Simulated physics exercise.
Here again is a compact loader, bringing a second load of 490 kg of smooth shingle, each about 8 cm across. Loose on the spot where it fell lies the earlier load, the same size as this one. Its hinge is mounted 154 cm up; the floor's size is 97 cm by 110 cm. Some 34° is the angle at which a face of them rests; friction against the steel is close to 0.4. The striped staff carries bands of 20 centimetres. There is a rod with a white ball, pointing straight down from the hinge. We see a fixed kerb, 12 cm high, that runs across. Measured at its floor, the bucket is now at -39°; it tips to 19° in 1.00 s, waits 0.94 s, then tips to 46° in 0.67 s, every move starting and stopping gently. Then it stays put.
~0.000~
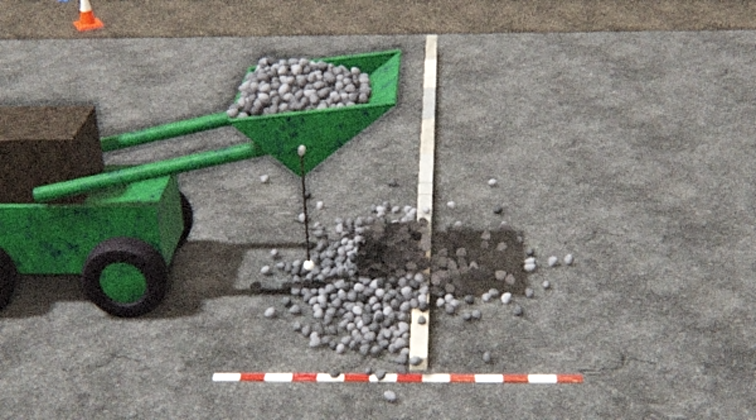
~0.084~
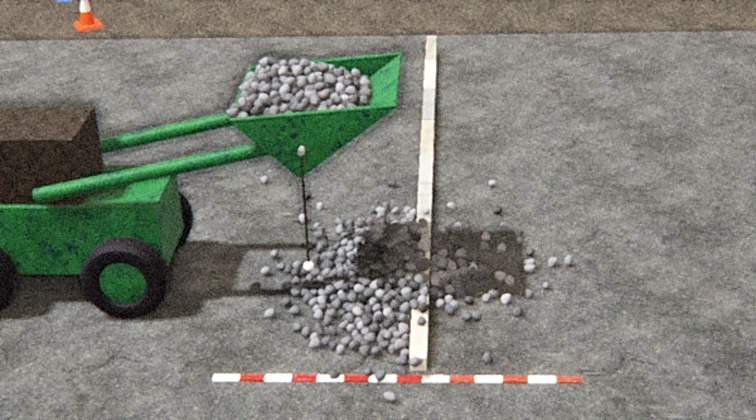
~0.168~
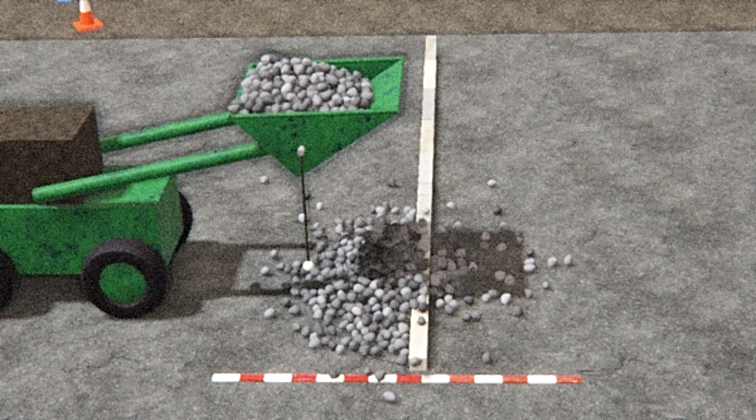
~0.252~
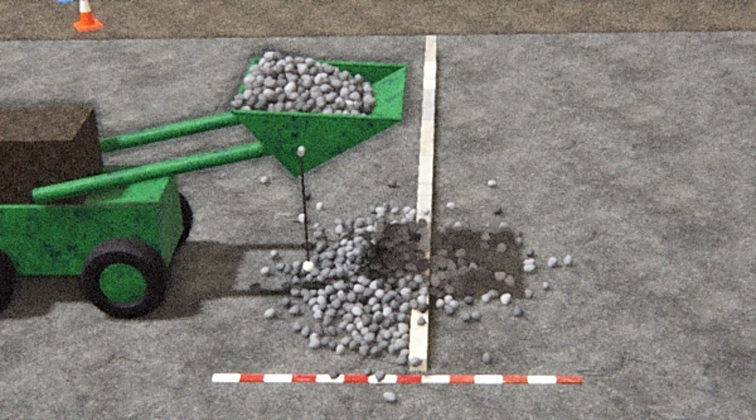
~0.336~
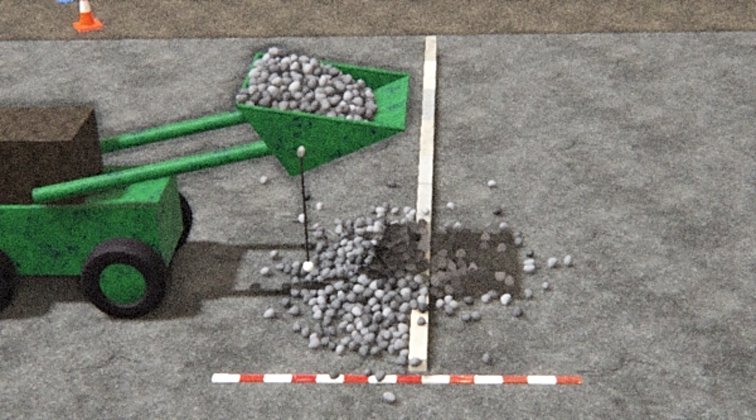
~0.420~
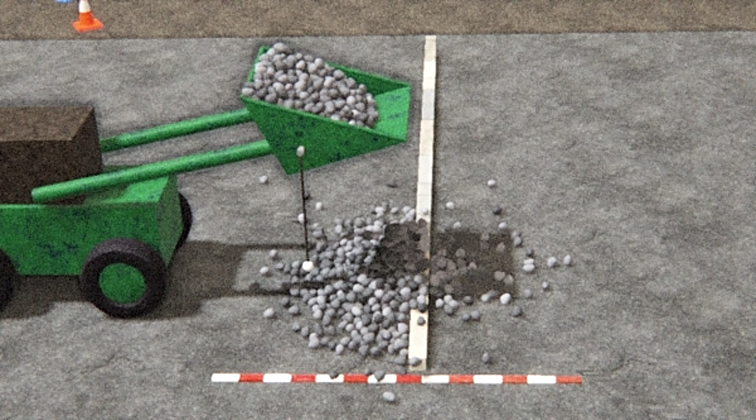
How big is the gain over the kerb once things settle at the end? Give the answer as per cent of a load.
The gain is about 87 per cent of a load.
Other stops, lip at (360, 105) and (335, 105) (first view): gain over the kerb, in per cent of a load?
Around 65 and 50 percent respectively.
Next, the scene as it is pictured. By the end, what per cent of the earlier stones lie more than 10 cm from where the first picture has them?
About 5 per cent.
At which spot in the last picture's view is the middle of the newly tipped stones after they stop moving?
Near (472, 273).
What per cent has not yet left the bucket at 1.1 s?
95 %.
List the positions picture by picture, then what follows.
In the first frame, the bucket is at -39°, its lip at (395, 103); the top of the load is at (291, 71). The earlier load is highest near (399, 260), 26 cm above ground level, 88 % on this side of the kerb, 12 % over the kerb.
The second frame shows lip at (396, 106), floor tilted -38°, highest stones at (292, 71); the stones move at 0.1 m/s on average.
In the third frame, the bucket is at -35°, its lip at (398, 111); the top of the load is at (283, 68); the stones move at 0.2 m/s on average.
The fourth frame shows lip at (402, 119), floor tilted -30°, highest stones at (282, 66); the stones move at 0.3 m/s on average.
The fifth frame shows lip at (405, 129), floor tilted -24°, highest stones at (280, 63); the stones move at 0.4 m/s on average.
The sixth frame shows lip at (406, 141), floor tilted -17°, highest stones at (277, 60); the stones move at 0.4 m/s on average.
After 0.8 s the floor is at 10°; in per cent of one load, 100 in the bucket, 88 on this side of the kerb, 12 over the kerb; the foremost stones are at (538, 266).
After 1.1 s the floor is at 19°; in per cent of one load, 93 in the bucket, 96 on this side of the kerb, 12 over the kerb; the foremost stones are at (538, 266).
After 3.1 s the floor is at 46°; in per cent of one load, 0 in the bucket, 102 on this side of the kerb, 98 over the kerb; the foremost stones are at (695, 274).
After 5.8 s the floor is at 46°; in per cent of one load, 0 in the bucket, 102 on this side of the kerb, 99 over the kerb; the foremost stones are at (695, 274). Net gain over the kerb, 87.
